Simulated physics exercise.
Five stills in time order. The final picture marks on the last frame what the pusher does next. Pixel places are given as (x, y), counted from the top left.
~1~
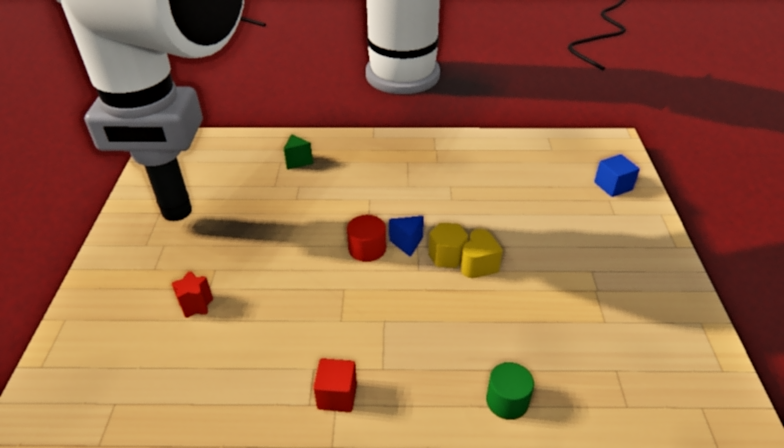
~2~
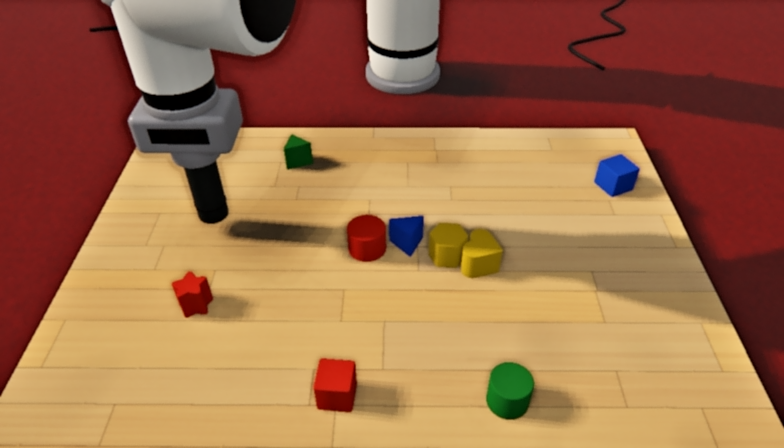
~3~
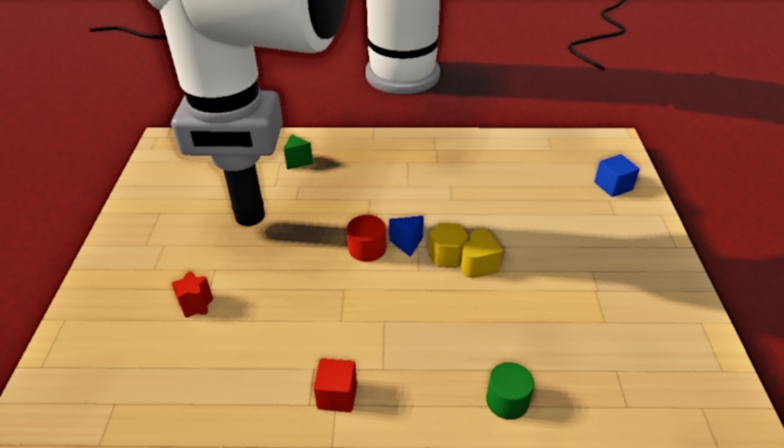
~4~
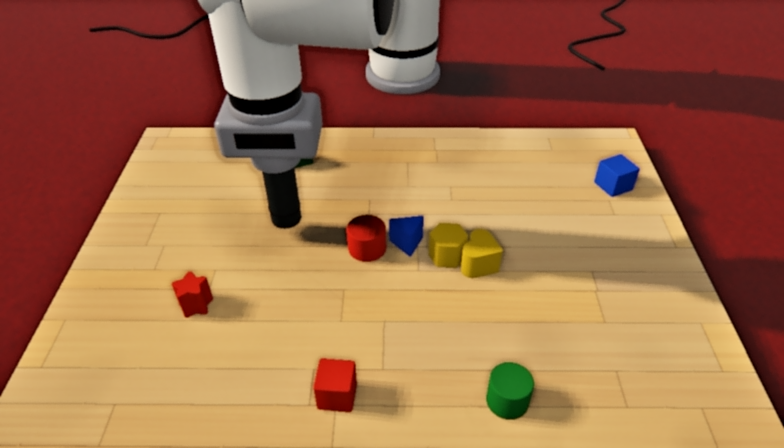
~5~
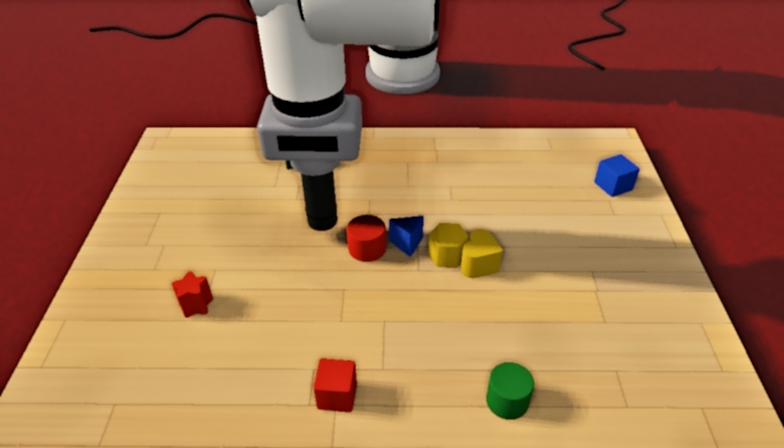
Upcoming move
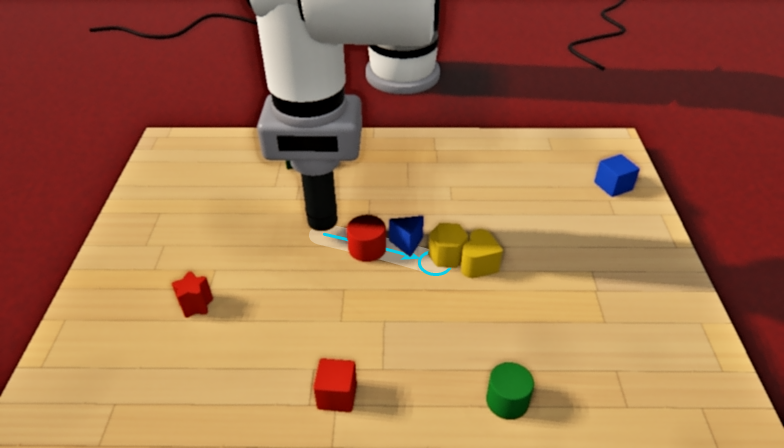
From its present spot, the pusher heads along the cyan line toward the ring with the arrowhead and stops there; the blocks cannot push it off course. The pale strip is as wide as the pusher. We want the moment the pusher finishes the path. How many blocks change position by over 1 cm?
Three or more.
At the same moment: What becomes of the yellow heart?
The block you're asking about gets moved.
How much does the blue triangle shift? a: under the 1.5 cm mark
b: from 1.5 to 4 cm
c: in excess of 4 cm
My answer is option b.
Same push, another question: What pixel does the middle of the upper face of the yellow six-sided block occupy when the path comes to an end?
I'd guess (471, 235).
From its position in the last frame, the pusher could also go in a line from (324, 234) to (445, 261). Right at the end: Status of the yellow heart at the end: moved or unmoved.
Once the path ends, it is somewhere new.
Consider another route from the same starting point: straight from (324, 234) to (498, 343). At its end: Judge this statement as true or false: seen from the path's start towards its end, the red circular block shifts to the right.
That is false.
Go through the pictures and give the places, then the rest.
In the first picture, lower end of the pusher at (178, 213), tops of blocks, red circular block at (366, 227), blue triangle at (408, 222), yellow six-sided block at (449, 234), yellow heart at (482, 244).
In the second picture, pusher at (214, 215), blocks as before.
In the third picture, pusher at (251, 217), blocks as before.
In the fourth picture, pusher at (287, 220), blocks as before.
In the fifth picture, pusher at (323, 222), red circular block at (366, 227), blue triangle at (408, 222), yellow six-sided block at (449, 234), yellow heart at (482, 244).
The drawn path runs straight from (324, 234) to (435, 263).
On the path given first. One third of the way, pusher at (360, 231); red circular block at (389, 234); blue triangle at (413, 222).
Two thirds of the way, pusher at (397, 240); red circular block at (422, 250); blue triangle at (419, 220).
At the end, pusher at (436, 251); red circular block at (446, 267); blue triangle at (428, 219), turned 25° anticlockwise; yellow six-sided block at (471, 235), turned 25° anticlockwise; yellow heart at (500, 246).
